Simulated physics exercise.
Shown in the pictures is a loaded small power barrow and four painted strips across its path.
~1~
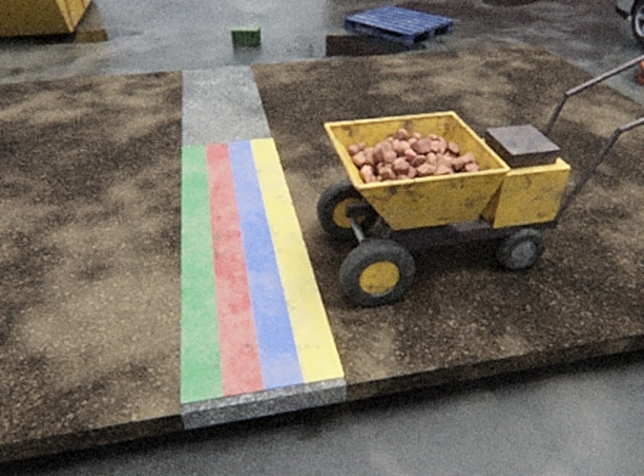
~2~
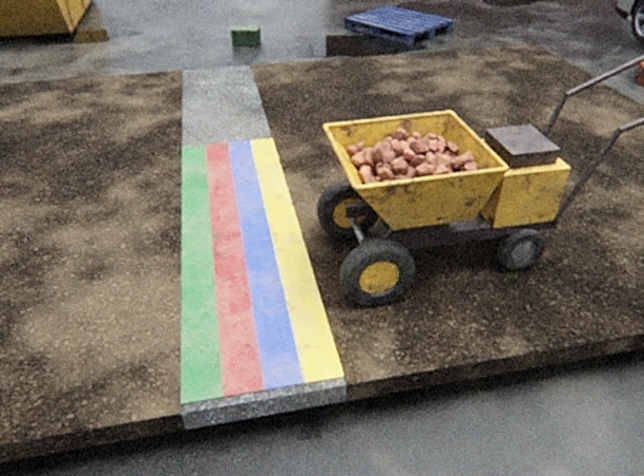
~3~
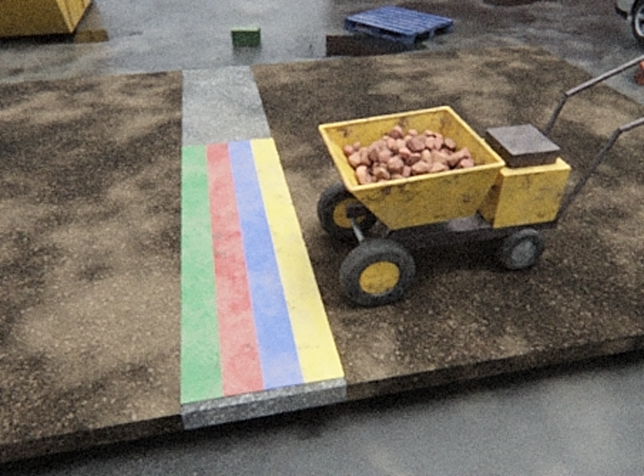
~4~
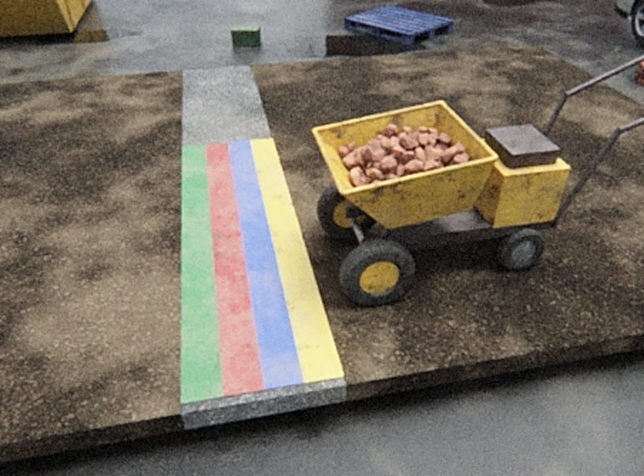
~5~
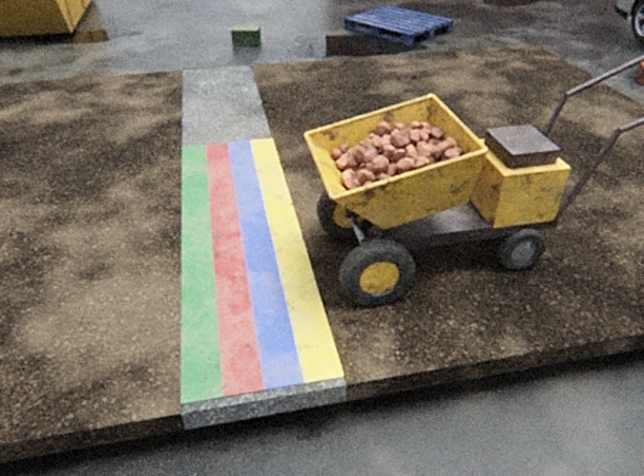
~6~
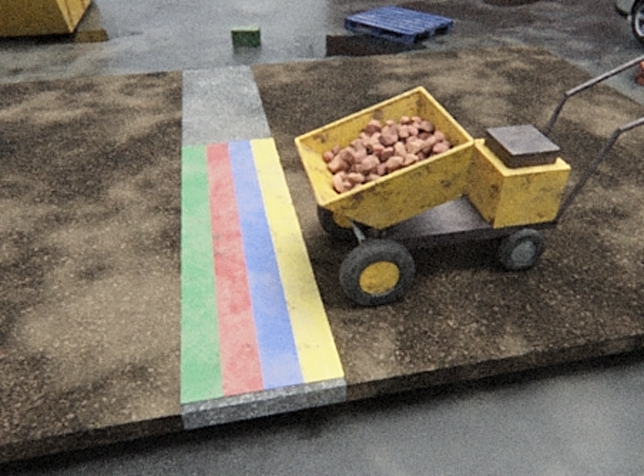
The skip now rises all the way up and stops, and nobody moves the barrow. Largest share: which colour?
Colour: Red.
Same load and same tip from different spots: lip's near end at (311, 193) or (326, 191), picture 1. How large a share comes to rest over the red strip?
First spot: Roughly 10 percent; second spot: Roughly 30 percent.
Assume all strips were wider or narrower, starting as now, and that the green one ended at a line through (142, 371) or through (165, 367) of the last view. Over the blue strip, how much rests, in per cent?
The first one comes out at 40 percent, while the second comes out at 30 percent.
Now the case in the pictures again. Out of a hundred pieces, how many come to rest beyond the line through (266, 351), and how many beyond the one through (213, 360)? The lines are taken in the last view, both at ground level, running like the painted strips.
The first comes to 70 per cent, the second to 20 per cent.
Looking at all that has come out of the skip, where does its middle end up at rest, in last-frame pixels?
Somewhere close to (228, 281) in the last picture.
Soon, skip tipped steeply; all in the skip.
A while on, skip tipped right over; most in the skip; a stray few over the blue strip; a small part over the red strip; a stray few over the green strip; a stray few falling; a stray few off the paint.
Towards the end, skip tipped right over; about a quarter in the skip; a small part over the blue strip; about a third over the red strip; about a quarter over the green strip; a small part off the paint.
Finally, skip tipped right over; about a quarter in the skip; a stray few over the yellow strip; about a quarter over the blue strip; about a third over the red strip; about a quarter over the green strip; a small part off the paint.
